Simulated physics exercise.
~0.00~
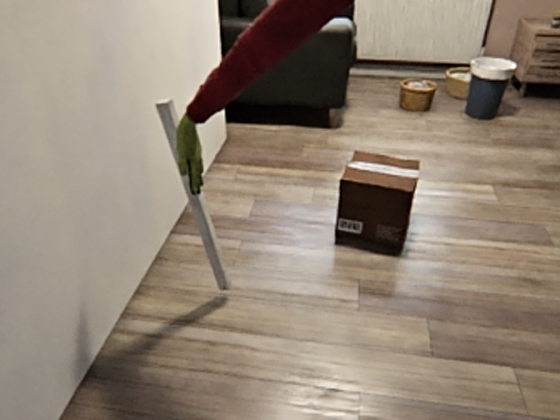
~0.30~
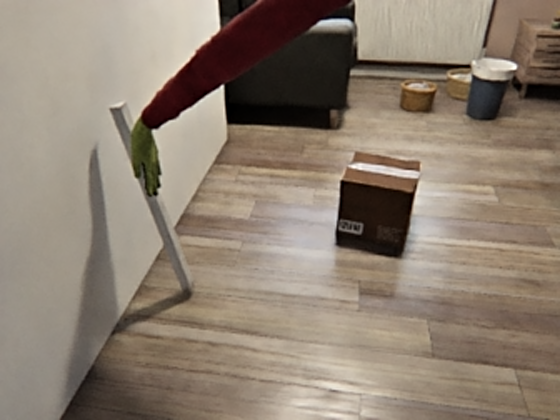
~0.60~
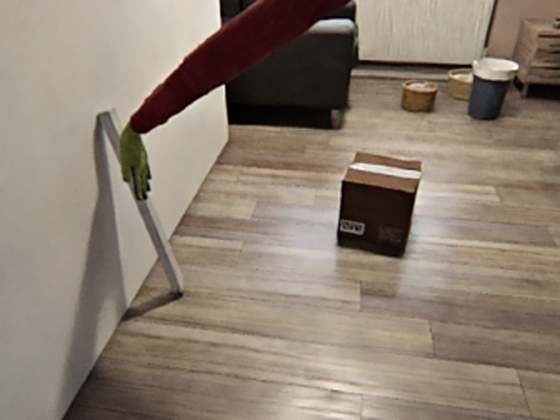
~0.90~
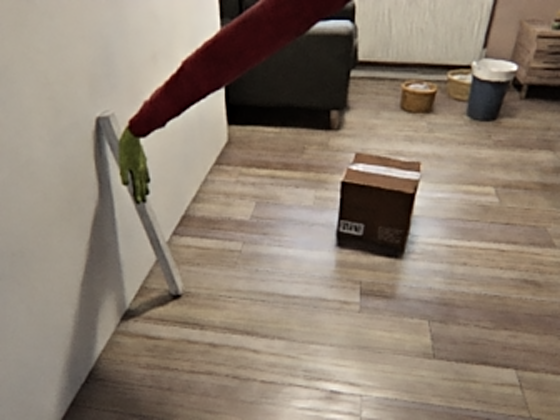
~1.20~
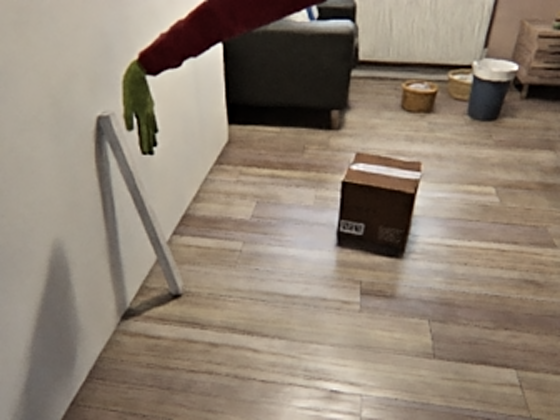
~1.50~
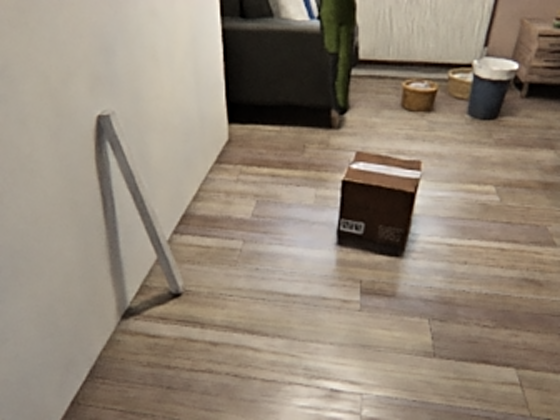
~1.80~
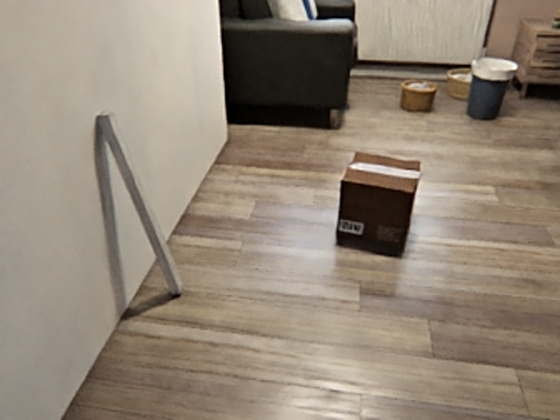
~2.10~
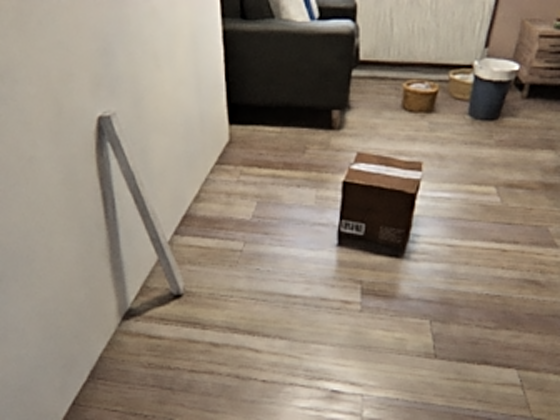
White pole being leaned against a wall by a green-gloved hand that lets go and withdraws, the pole staying propped.
